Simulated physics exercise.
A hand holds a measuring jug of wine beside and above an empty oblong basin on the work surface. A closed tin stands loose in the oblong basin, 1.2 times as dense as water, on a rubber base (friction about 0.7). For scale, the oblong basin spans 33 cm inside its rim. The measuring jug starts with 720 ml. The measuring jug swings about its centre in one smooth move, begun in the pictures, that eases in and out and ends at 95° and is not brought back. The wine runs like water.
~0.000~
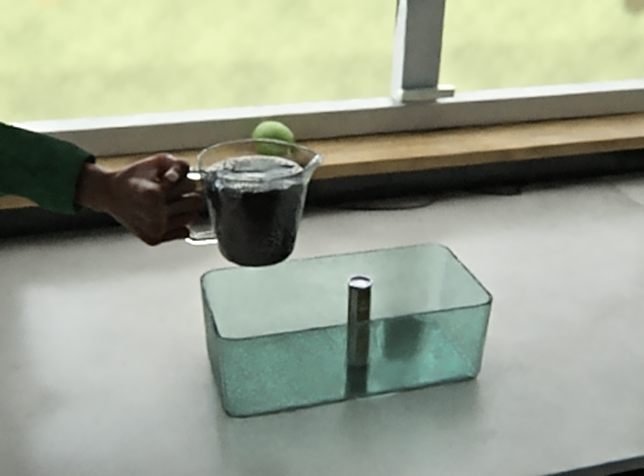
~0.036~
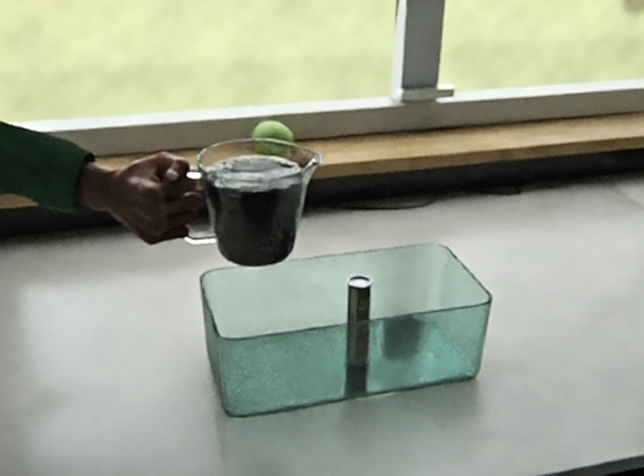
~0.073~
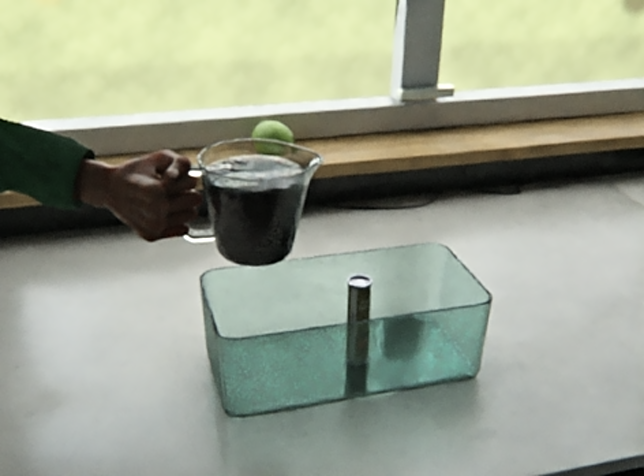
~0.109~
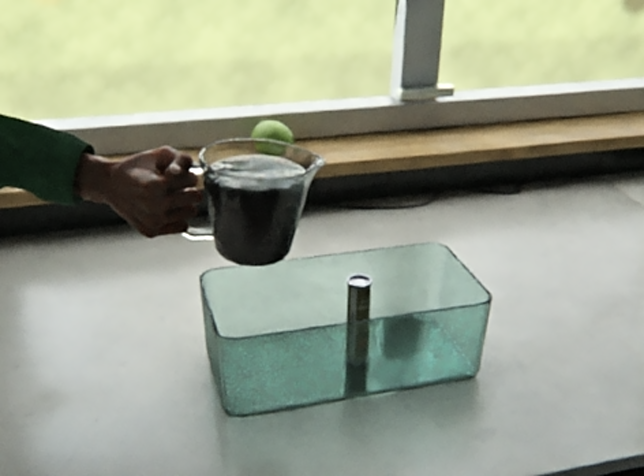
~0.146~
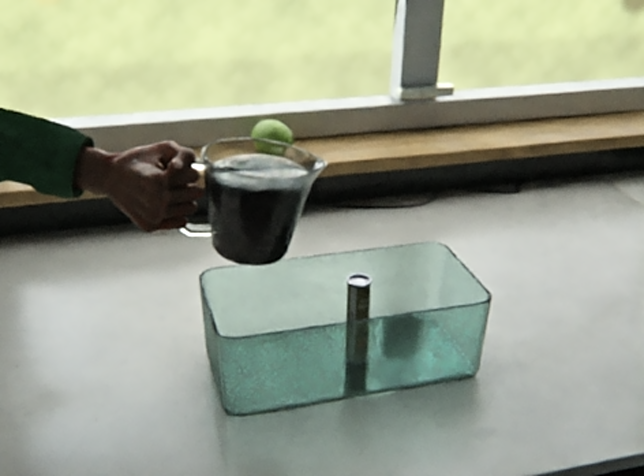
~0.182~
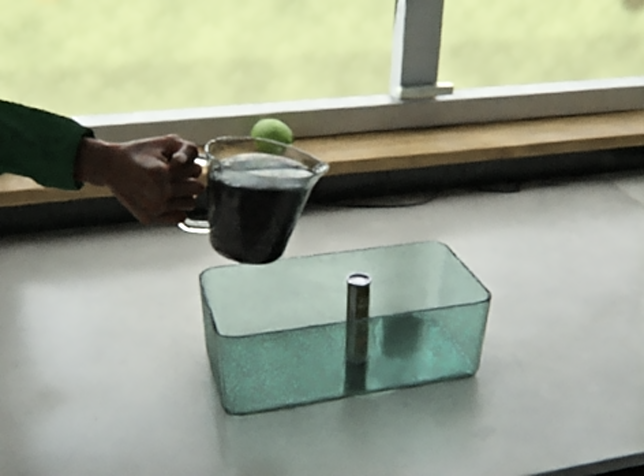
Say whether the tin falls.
The tin goes over.
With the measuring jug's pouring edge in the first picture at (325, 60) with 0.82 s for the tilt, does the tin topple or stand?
Then it remains upright.
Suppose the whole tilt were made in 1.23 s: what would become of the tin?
The tin goes over.
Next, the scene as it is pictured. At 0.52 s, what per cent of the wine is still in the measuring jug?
Some 70 per cent.
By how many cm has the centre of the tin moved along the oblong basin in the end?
Some 8.0 cm.
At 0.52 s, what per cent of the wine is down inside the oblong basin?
Some 7 per cent.
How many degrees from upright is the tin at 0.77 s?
Near 0° from upright.
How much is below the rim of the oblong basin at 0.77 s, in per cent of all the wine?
Some 64 per cent.
By 0.52 s the tilt is 67° and 71 per cent is still to pour; the tin stands where it began.
By 0.77 s the tilt is 94° and 20 per cent is still to pour; the tin stands where it began.
By 1.03 s the tilt is 95° and 2 per cent is still to pour; the tin lies on its side.
By 1.32 s the tilt is 95° and 0 per cent is still to pour; the tin lies on its side.
At rest the tin lies on its side.
